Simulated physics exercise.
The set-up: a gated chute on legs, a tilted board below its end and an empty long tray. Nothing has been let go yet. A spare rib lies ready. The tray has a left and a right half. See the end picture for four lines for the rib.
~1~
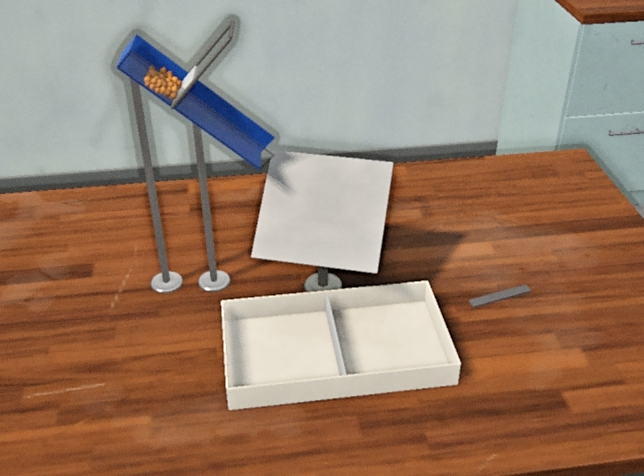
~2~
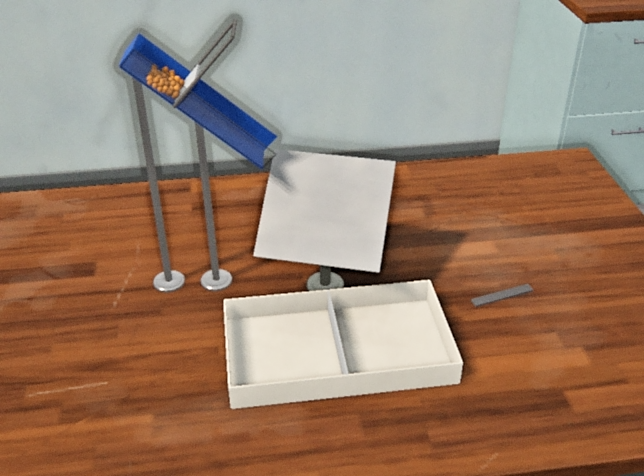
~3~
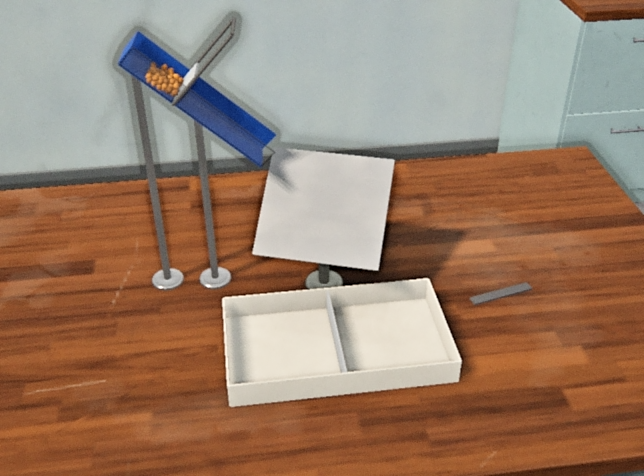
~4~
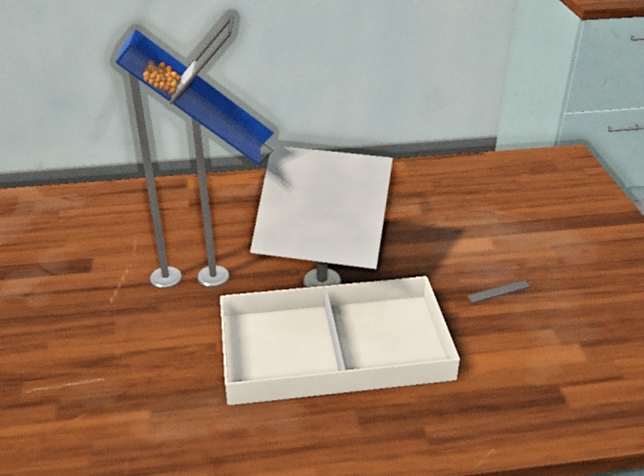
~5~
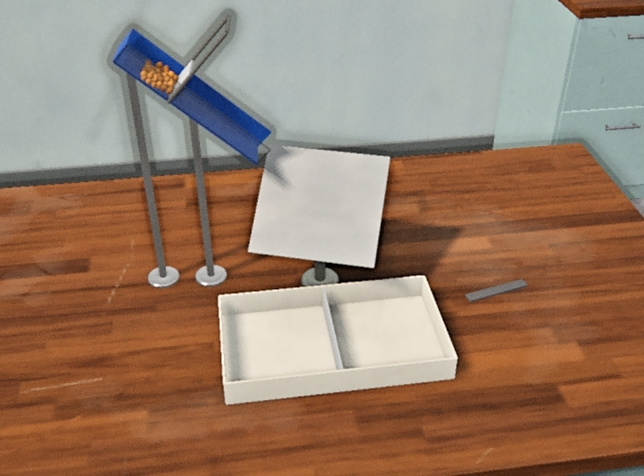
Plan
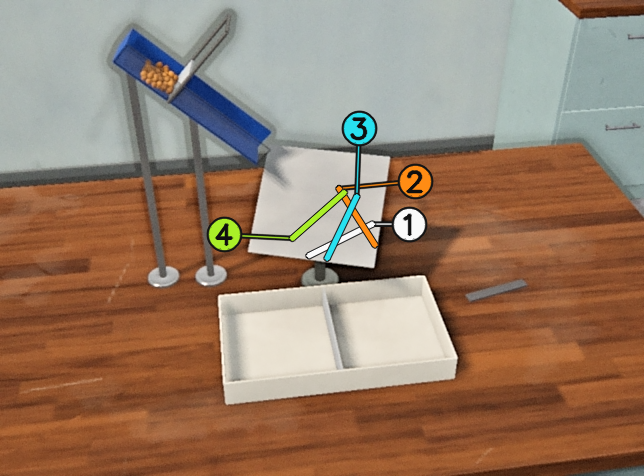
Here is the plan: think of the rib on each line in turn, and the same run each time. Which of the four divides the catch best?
2 beats the others.
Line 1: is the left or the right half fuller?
Left.
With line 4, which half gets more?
More lands on the left.
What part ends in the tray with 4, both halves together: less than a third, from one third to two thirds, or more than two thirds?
It is more than two thirds.
On the marked copy, line 1 from (372, 224) to (308, 255); line 2 from (338, 188) to (375, 245); line 3 from (356, 196) to (327, 258); line 4 from (344, 192) to (292, 238).
With 1, of what is caught, almost all in the left half, about a tenth in the right.
With 2, of what is caught, roughly a third in the left half, roughly two thirds in the right.
With 3, of what is caught, almost all in the left half, just a few in the right.
With 4, of what is caught, almost all in the left half, just a few in the right.
